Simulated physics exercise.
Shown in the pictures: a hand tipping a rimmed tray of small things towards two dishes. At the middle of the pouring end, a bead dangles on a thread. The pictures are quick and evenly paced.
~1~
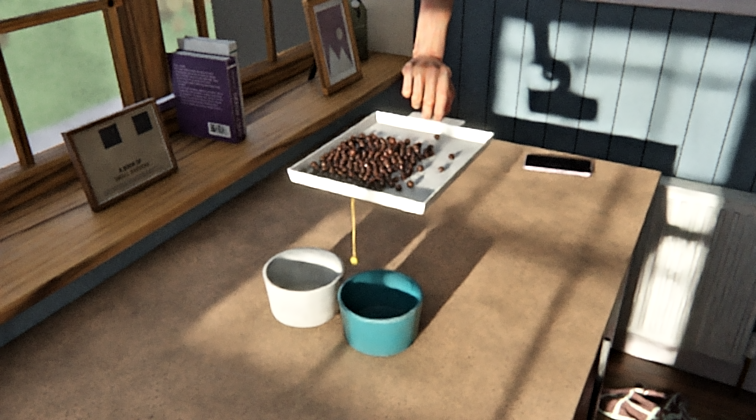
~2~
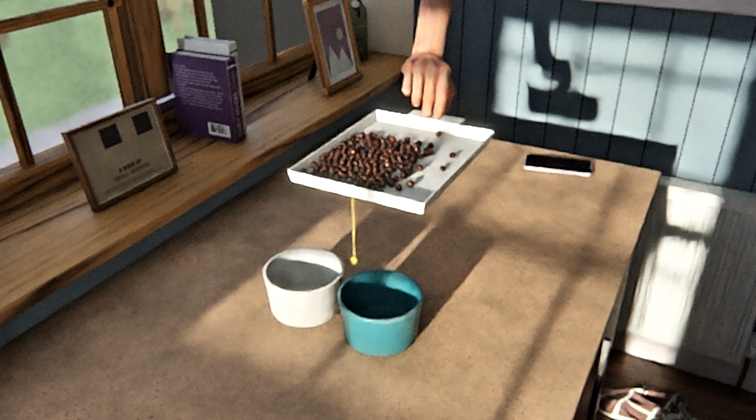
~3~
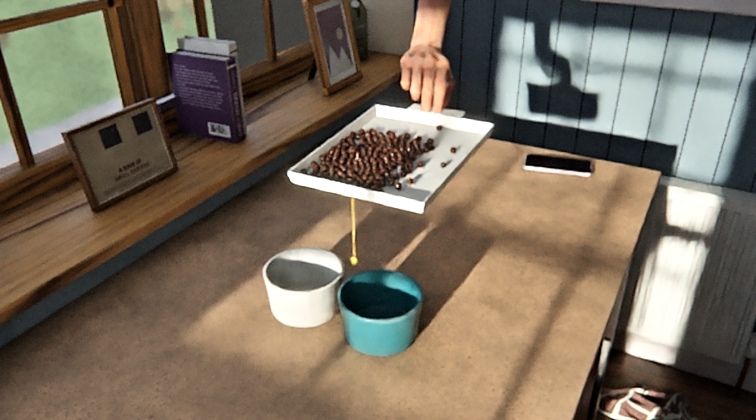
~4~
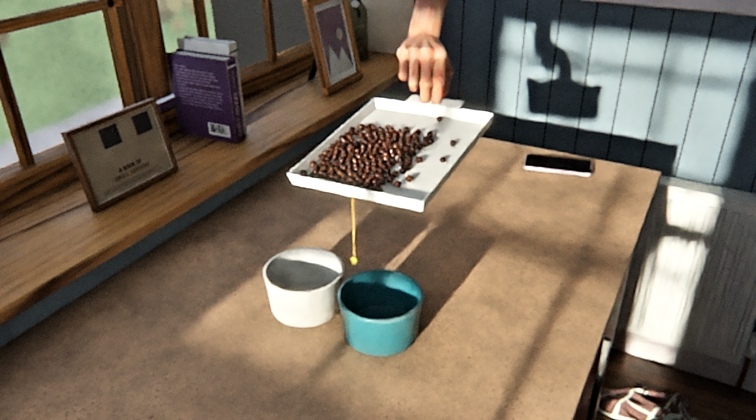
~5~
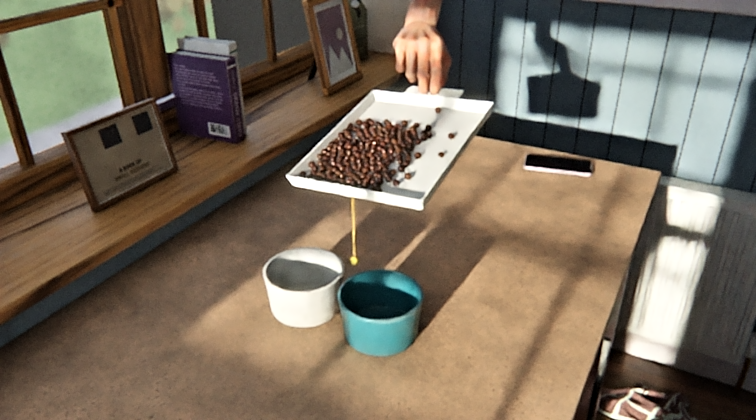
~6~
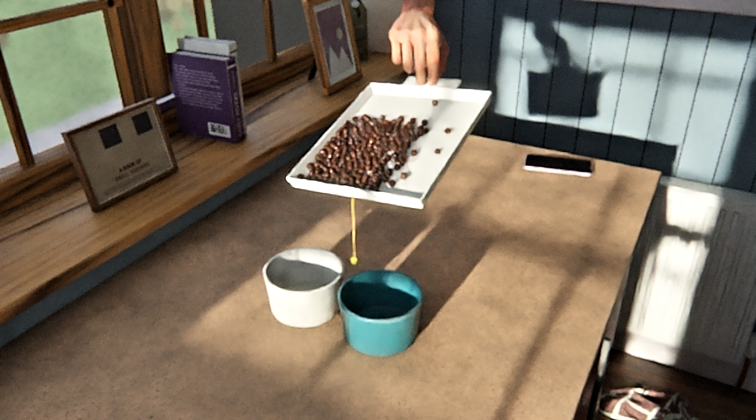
A hand gradually raises the far end of a white rimmed tray of small brown balls above a white dish and a teal dish, tilting it steadily toward them as the balls shift slightly down the tray.
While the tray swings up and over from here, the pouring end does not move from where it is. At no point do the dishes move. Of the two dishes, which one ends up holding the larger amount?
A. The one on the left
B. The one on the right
Answer: A.
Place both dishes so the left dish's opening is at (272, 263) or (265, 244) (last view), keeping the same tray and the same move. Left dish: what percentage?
You'd end up with around 70 per cent and then around 20 per cent.
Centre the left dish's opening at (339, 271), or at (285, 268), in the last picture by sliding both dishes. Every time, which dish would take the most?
In order of the tries: The dish on the left side, then the dish on the left side.
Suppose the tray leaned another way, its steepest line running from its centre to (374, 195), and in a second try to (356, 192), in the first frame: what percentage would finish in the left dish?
20 % and 50 %, roughly.
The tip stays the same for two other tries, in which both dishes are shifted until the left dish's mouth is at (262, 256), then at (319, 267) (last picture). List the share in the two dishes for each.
Some 80 percent, followed by some 70 percent.
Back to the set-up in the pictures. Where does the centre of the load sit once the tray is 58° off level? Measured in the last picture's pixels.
The middle of the pieces lands at roughly (332, 162).
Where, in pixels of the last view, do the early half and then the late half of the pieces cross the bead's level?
At (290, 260) for the first part, then at (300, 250) for the others.
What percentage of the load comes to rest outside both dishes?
Call it some 20 percent of the pieces.
Soon, tray tipped steeply; nearly all on the tray; a stray few in the air.
A while on, tray tipped right over; a small part on the tray; a stray few in the right dish; about two thirds in the left dish; a small part outside both; a small part in the air.
Towards the end, tray tipped past a quarter turn; a stray few in the right dish; most in the left dish; about a quarter outside both.
Finally, tray tipped past a quarter turn; a stray few in the right dish; most in the left dish; about a quarter outside both.
